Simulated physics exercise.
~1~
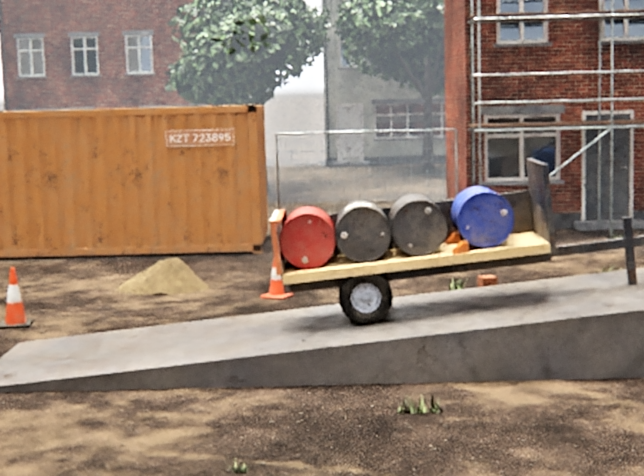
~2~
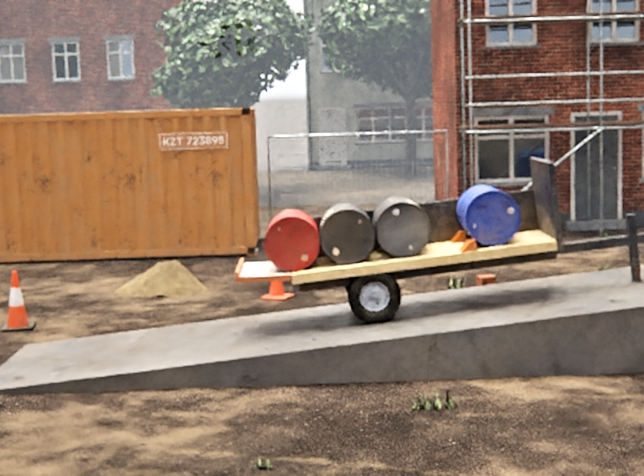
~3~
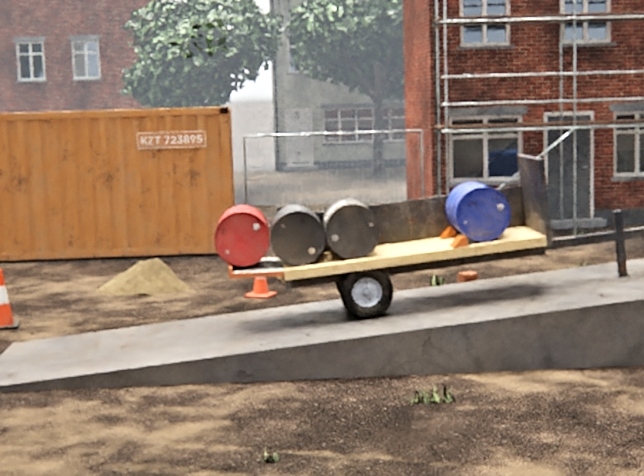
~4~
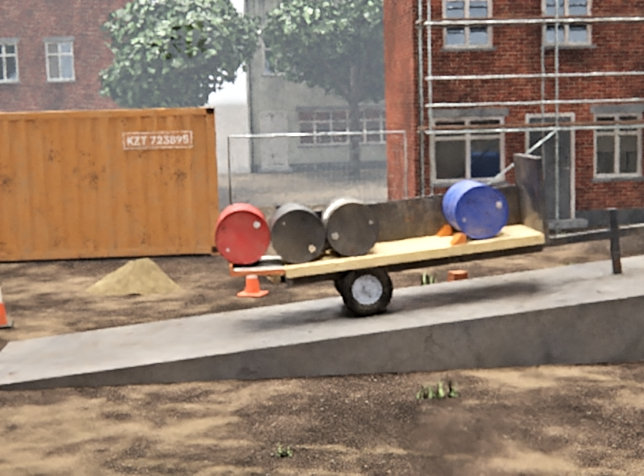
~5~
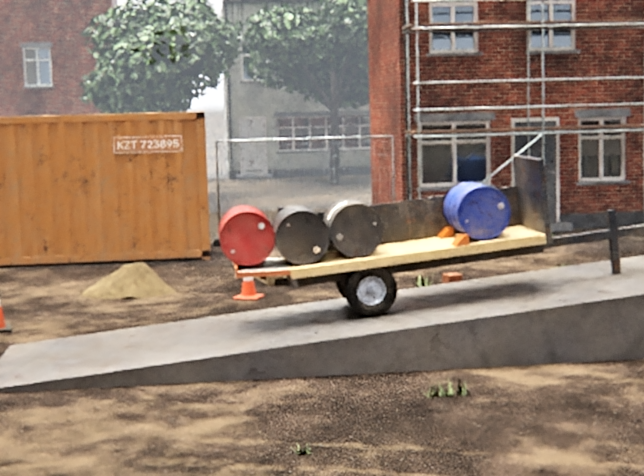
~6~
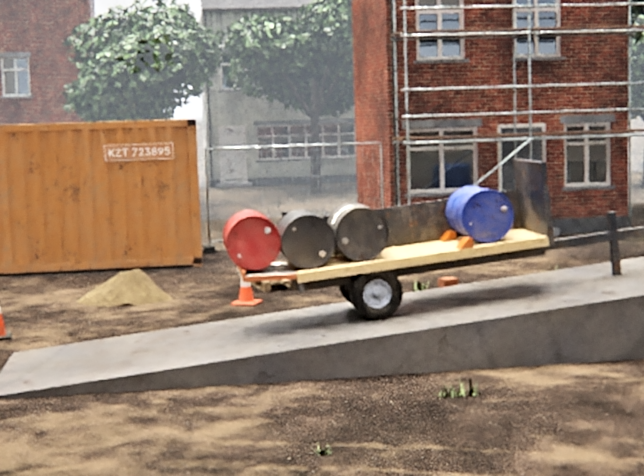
In the video, a sloping trailer carries a red drum, two dark drums and a blue drum as its tailgate drops open; the red and dark drums roll left and stop with the red one on the lowered gate, while the blue stays behind an orange chock.
